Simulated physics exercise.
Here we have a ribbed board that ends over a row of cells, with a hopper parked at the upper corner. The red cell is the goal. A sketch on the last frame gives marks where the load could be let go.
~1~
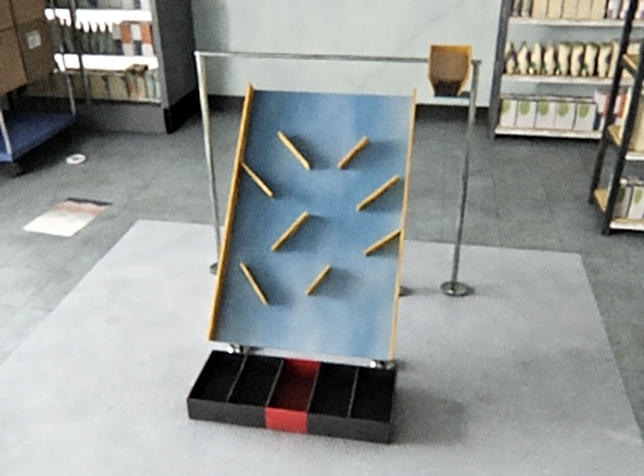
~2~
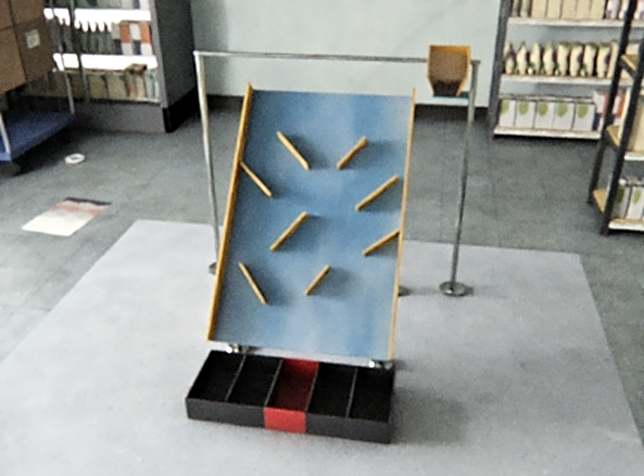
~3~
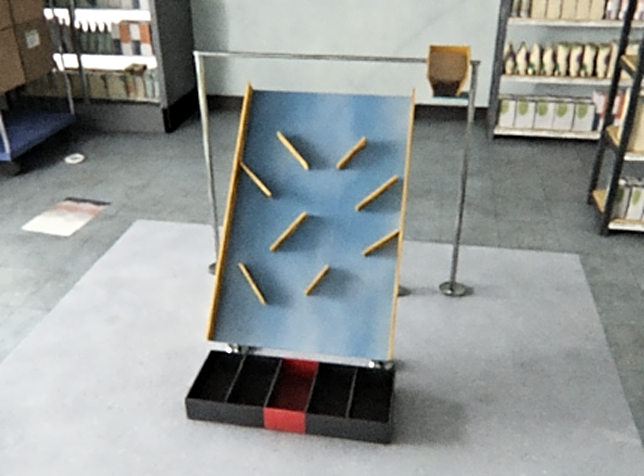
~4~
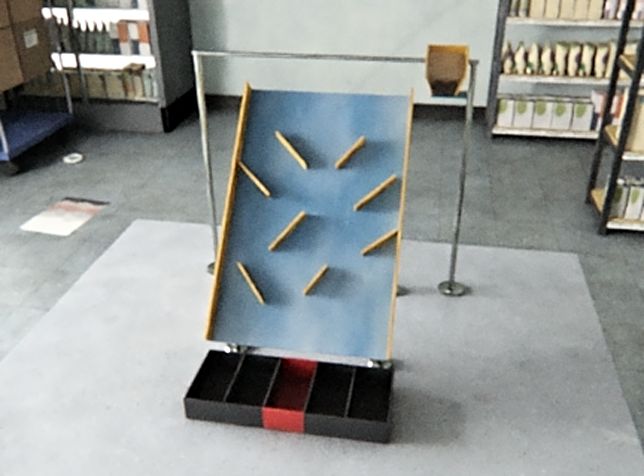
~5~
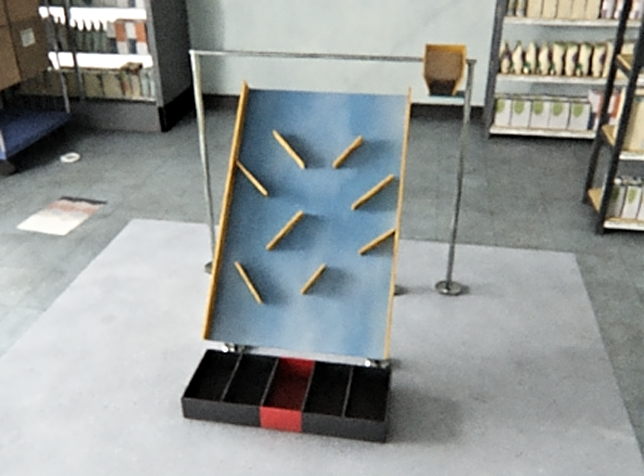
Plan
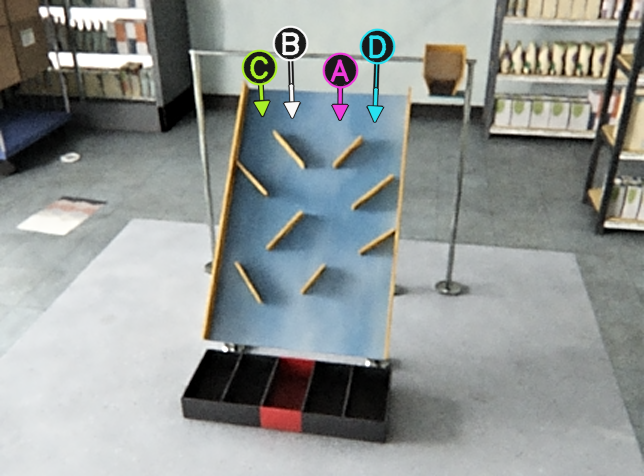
In this clip, a tilted blue board with angled wooden ribs stands above a row of black cells with a red one in the middle, a small hopper at the upper right, and nothing visibly moves apart from a slight shift of the view.
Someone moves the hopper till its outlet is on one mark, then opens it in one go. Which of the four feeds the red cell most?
I would pick mark C.
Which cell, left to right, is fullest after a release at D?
It is the second one.
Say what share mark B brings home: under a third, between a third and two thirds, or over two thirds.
Mark B gives under a third.
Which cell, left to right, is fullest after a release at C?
The third.
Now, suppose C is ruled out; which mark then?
The answer is A.
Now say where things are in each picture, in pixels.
Hopper (447, 89), allspice berries, door shut, in the first frame.
Ribs (278, 132) to (306, 165), (338, 165) to (365, 137), (239, 161) to (270, 194), in the second frame.
Ribs (356, 208) to (396, 176), (271, 249) to (305, 212), (363, 253) to (398, 230), in the third frame.
Ribs (238, 263) to (262, 302), (303, 293) to (327, 265), in the fourth frame.
Red cell (281, 418), number 3 of 5 from the left, in the fifth frame.
On the marked copy, mark A meets the board at (340, 114); mark B meets the board at (292, 112); mark C meets the board at (262, 110); mark D meets the board at (374, 116).
With A, roughly a third in the red cell, roughly half in other cells, about a tenth outside the box.
With B, about a tenth in the red cell, roughly two thirds in other cells, roughly a quarter outside the box.
With C, the larger part in the red cell, about a tenth in other cells, just a few outside the box.
With D, about a tenth in the red cell, the larger part in other cells.
